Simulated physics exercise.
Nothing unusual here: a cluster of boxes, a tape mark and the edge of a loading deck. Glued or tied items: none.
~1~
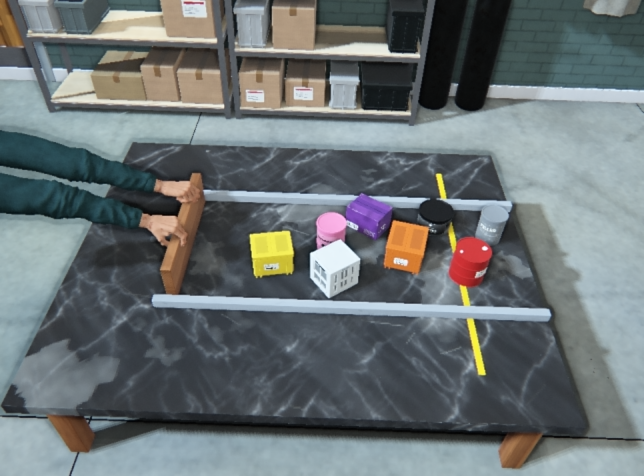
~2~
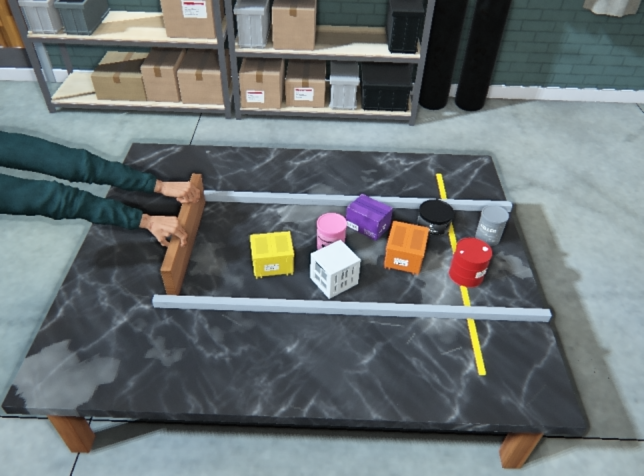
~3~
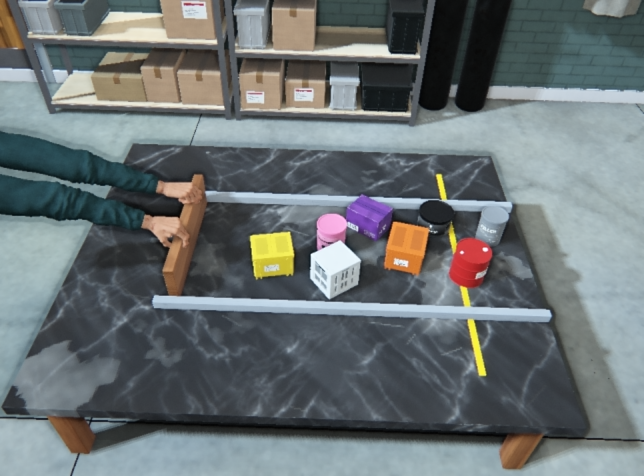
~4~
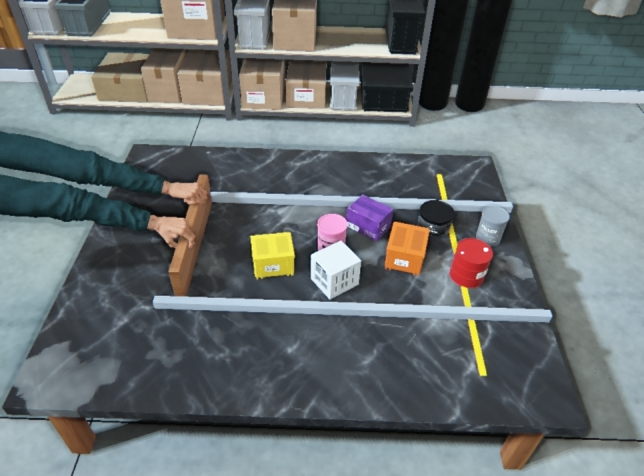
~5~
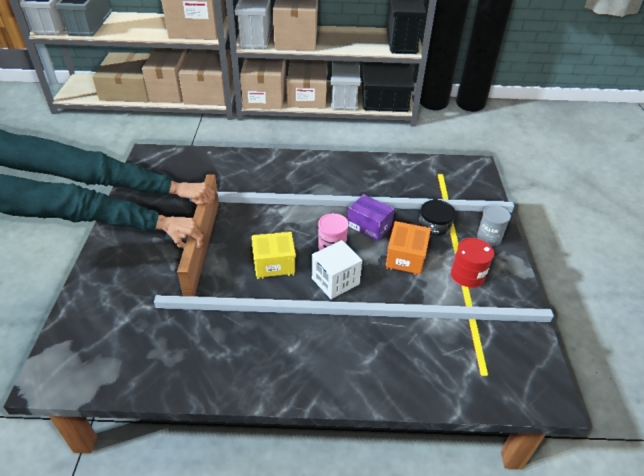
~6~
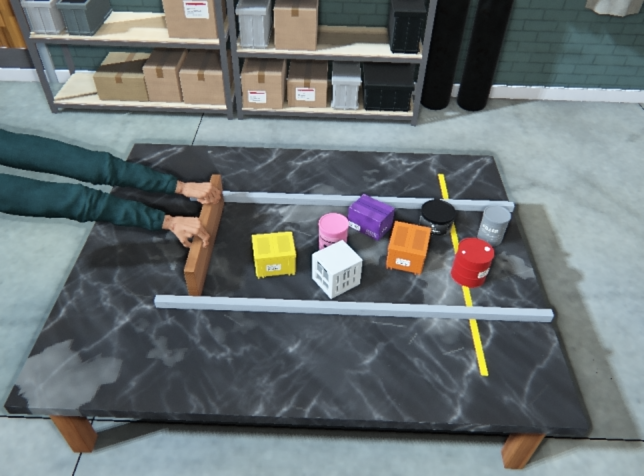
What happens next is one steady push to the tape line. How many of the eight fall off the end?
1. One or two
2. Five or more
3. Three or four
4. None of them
One or two.
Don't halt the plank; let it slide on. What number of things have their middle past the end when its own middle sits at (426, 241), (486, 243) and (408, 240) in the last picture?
First 0, then 4, finally 0.
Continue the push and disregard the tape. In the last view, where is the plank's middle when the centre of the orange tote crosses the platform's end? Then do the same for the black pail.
Orange tote over the end: About (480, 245). Black pail over the end: About (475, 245).
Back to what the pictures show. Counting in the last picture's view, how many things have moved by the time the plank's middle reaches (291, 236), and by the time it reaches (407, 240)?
It comes to 2 for the first spot, 7 for the other.
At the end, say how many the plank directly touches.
4 end up touching it.
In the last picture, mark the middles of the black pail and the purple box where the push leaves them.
Around (506, 215), then around (470, 210).
Soon after, none off yet; grey pail at rest near (493, 226); red canister at rest near (472, 263); black pail at rest near (437, 219).
At rest, the number that fall off is one or two; fallen, grey pail.
